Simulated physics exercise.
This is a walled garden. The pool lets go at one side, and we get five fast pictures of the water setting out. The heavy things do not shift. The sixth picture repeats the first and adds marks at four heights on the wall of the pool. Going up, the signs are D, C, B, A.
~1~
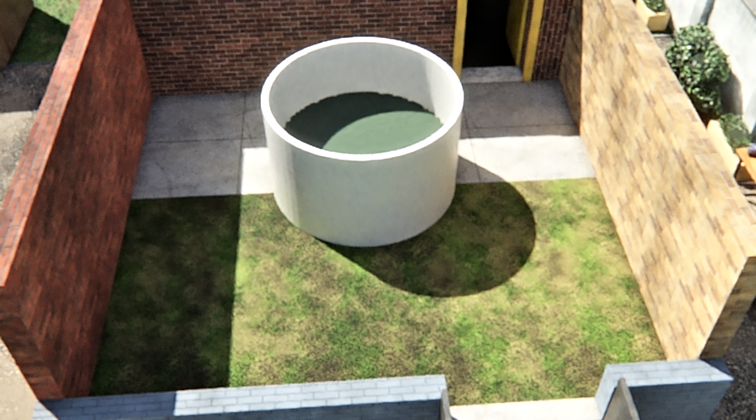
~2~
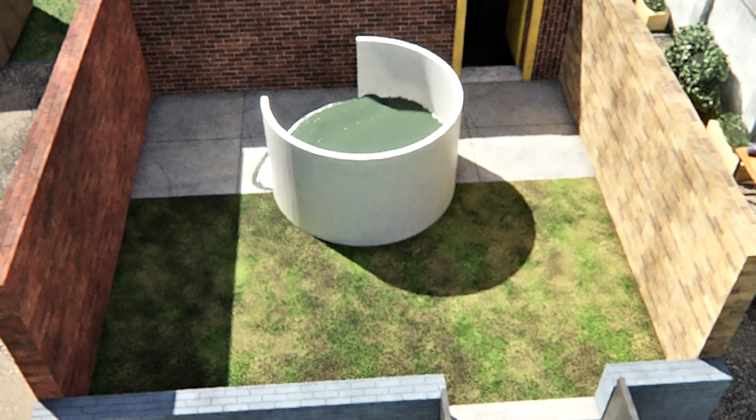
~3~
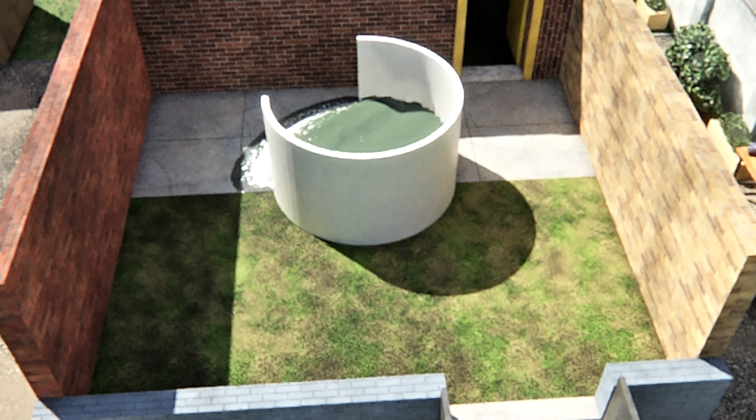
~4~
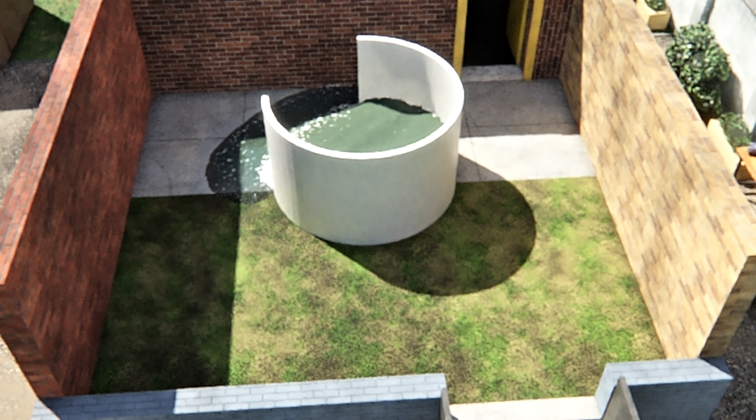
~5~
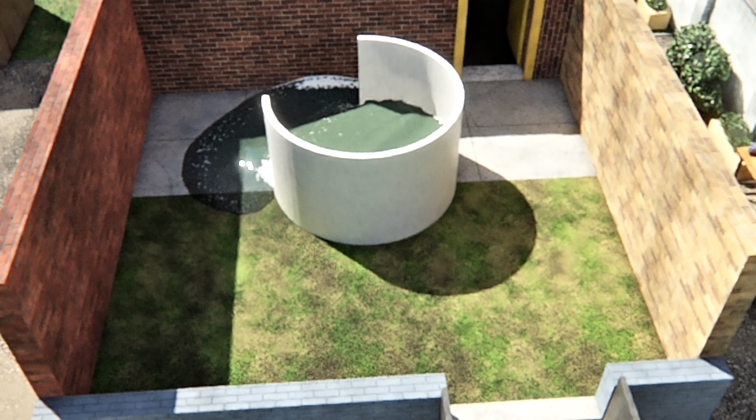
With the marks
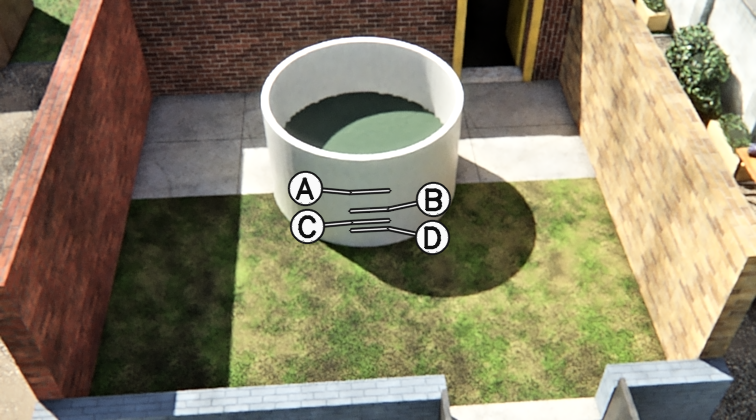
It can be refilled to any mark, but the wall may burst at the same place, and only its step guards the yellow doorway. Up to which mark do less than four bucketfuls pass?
A is the one.
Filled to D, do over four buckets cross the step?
No, that is safe.
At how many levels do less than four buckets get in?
All of them.
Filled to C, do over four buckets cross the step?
No, not at all.
In white, A at (369, 191); B at (369, 210); C at (370, 221); D at (370, 229); from the bottom up D, C, B, A.
For level A, a splash gets over, under a bucket.
For level B, nothing gets over.
For level C, nothing gets over.
For level D, nothing gets over.
